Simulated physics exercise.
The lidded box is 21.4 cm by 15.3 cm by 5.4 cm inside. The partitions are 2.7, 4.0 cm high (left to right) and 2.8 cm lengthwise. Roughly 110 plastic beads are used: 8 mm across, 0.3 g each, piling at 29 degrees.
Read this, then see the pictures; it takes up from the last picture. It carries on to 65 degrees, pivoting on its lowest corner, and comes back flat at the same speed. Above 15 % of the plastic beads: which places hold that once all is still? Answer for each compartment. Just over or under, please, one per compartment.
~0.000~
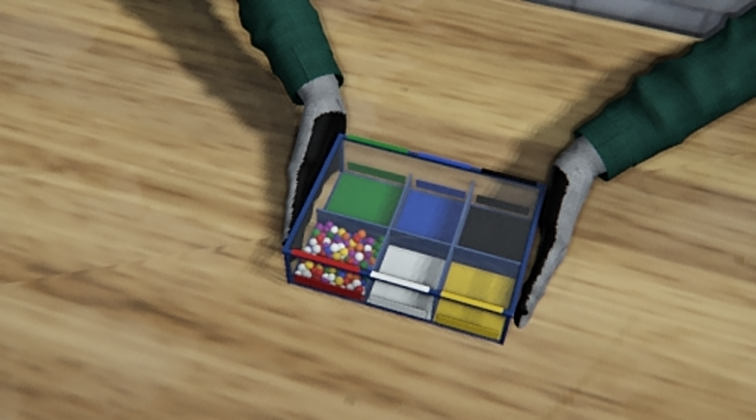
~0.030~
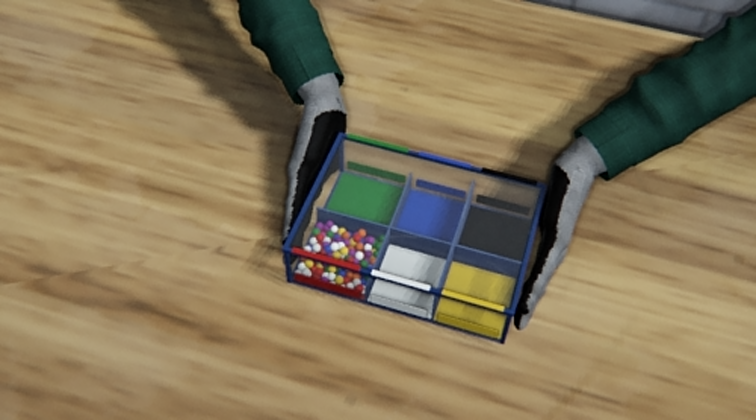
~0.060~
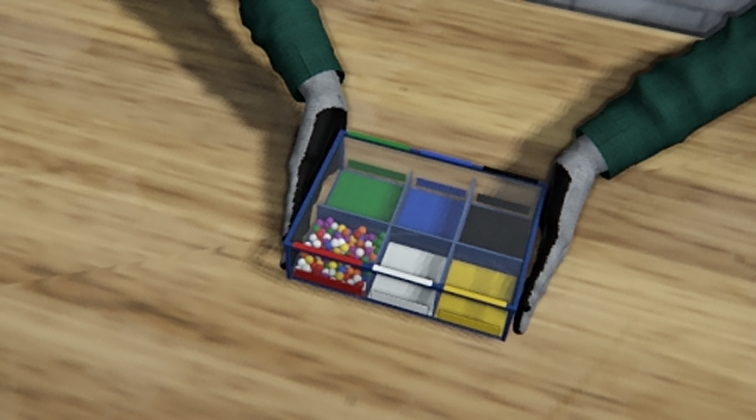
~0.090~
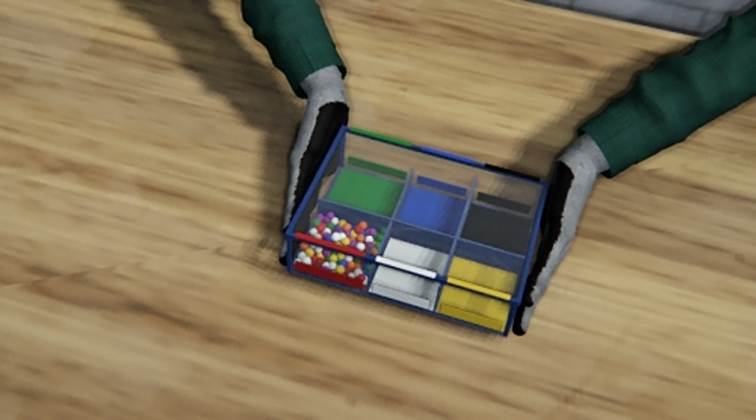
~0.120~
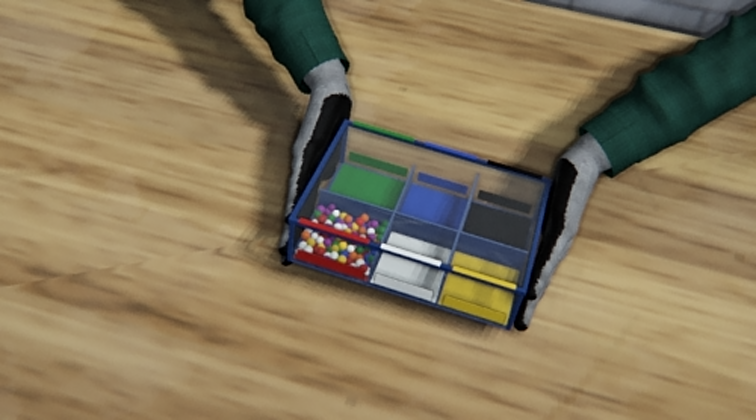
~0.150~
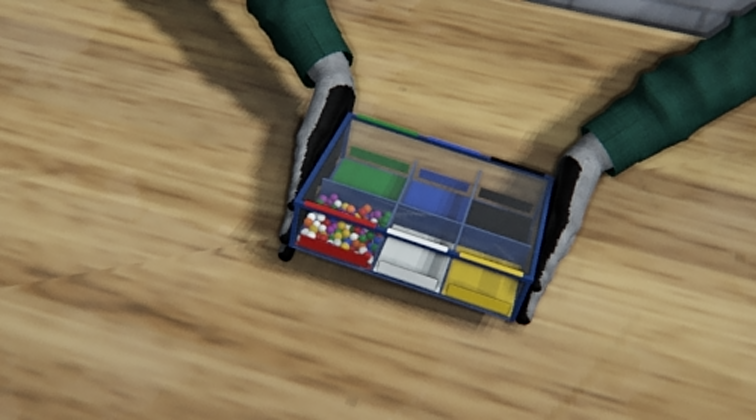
Red: Over, blue: Over, green: Under, yellow: Under, white: Under, black: Under.
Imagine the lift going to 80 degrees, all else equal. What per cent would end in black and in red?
Black 0 %; red 30 %.
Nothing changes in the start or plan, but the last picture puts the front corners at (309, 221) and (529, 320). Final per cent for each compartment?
In per cent, the final split is red 55, blue 0, green 0, yellow 5, white 40, black 0.
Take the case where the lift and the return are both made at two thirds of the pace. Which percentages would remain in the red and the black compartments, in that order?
Red 85 %; black 0 %.
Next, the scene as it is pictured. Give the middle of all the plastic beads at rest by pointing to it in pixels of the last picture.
Somewhere near (371, 246) in the last picture.
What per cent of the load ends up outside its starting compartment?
About 30 percent of it.
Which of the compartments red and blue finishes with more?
Red comes out ahead.
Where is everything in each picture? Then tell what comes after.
Box tilt 0 degrees, front corners at (287, 250) and (509, 312); red 100 %, in the first frame.
Box tilt 1 degrees, front corners at (288, 248) and (510, 311), in the second frame.
Box tilt 2 degrees, front corners at (289, 243) and (513, 307), in the third frame.
Box tilt 5 degrees, front corners at (291, 234) and (516, 300), lowest corner right back, in the fourth frame.
Box tilt 9 degrees, front corners at (294, 219) and (522, 290), lowest corner right back, in the fifth frame.
Box tilt 14 degrees, front corners at (299, 202) and (529, 278), lowest corner right back; red 100 %. Its pace works out near 155 degrees a second, in the sixth frame.
After 0.56 s, tilt 65 degrees; red 95 %, green 5 %.
After 0.84 s, tilt 26 degrees; red 70 %, blue 20 %, green 10 %.
After 1.22 s, tilt 0 degrees; red 70 %, blue 20 %, green 10 %.
At rest (1.5 s), red 70 %, blue 20 %, green 10 %, yellow 0 %, white 0 %, black 0 %.
